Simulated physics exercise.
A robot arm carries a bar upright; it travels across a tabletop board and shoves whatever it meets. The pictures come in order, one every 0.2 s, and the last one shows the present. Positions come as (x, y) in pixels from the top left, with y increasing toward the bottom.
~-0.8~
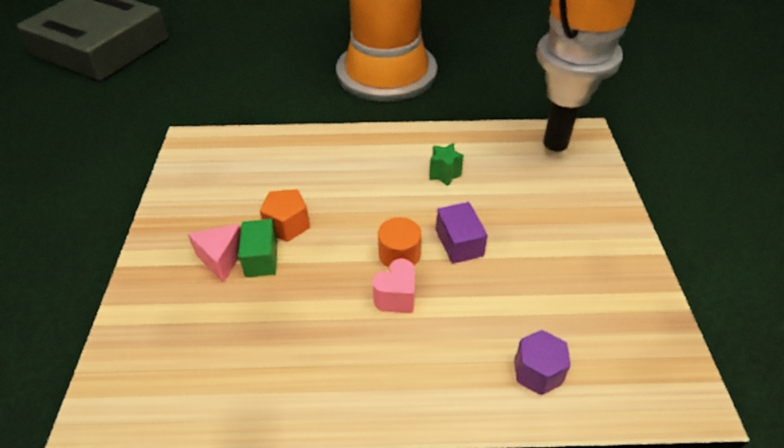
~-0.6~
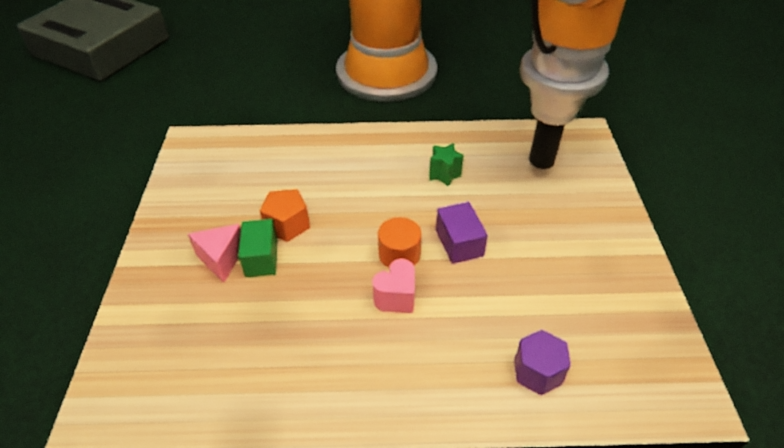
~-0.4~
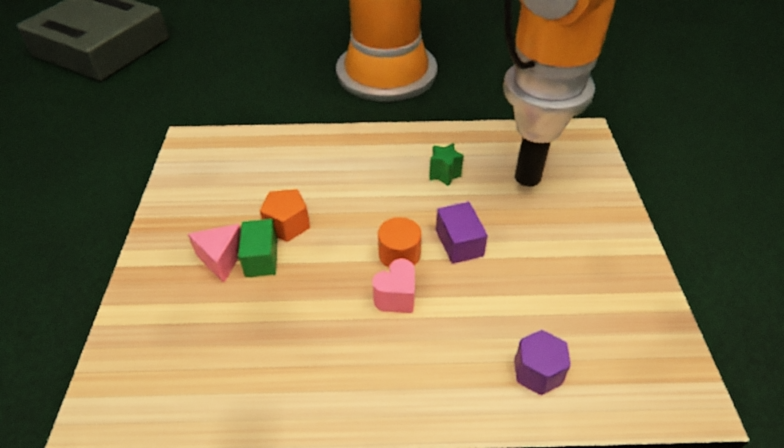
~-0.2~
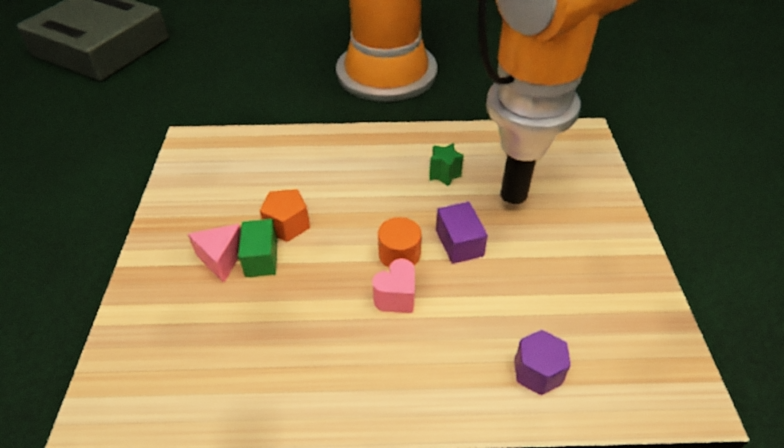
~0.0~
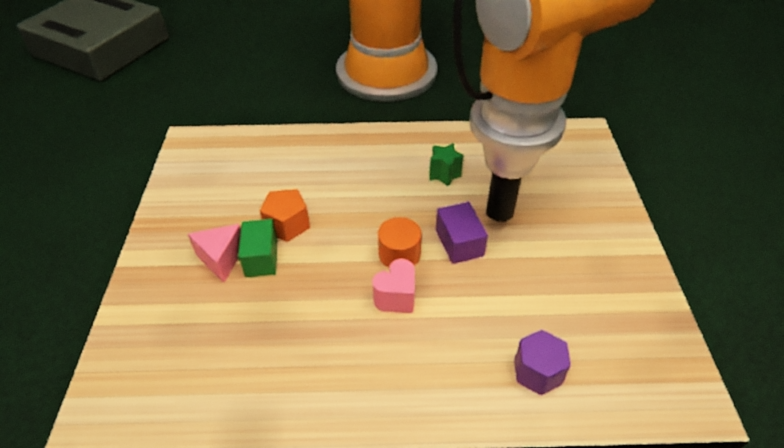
On a wooden board, a robot arm moves its black tip down-left toward the purple block.
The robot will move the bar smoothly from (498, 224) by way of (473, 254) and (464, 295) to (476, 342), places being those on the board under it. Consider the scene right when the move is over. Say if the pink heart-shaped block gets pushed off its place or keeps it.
At the end, its place is the same.
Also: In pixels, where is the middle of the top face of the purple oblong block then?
The centre of its top face lies at (438, 233).
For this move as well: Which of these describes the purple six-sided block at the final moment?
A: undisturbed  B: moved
A
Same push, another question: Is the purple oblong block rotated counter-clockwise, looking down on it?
The answer is no.
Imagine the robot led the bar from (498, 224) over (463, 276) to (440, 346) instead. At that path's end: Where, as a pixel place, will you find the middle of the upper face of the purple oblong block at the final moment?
About (441, 231).
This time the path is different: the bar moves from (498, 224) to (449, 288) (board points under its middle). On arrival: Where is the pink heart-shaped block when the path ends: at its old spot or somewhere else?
It is still on its spot.
The first path, step by step. One third of the way, bar at (474, 243); purple oblong block at (442, 231), turned 25° clockwise.
Two thirds of the way, bar at (466, 284); orange disc at (396, 232); purple oblong block at (438, 233), turned 35° clockwise.
At the end, bar at (478, 332); pink heart-shaped block unmoved; orange disc at (396, 232); purple oblong block at (438, 233), turned 35° clockwise; purple six-sided block unmoved.
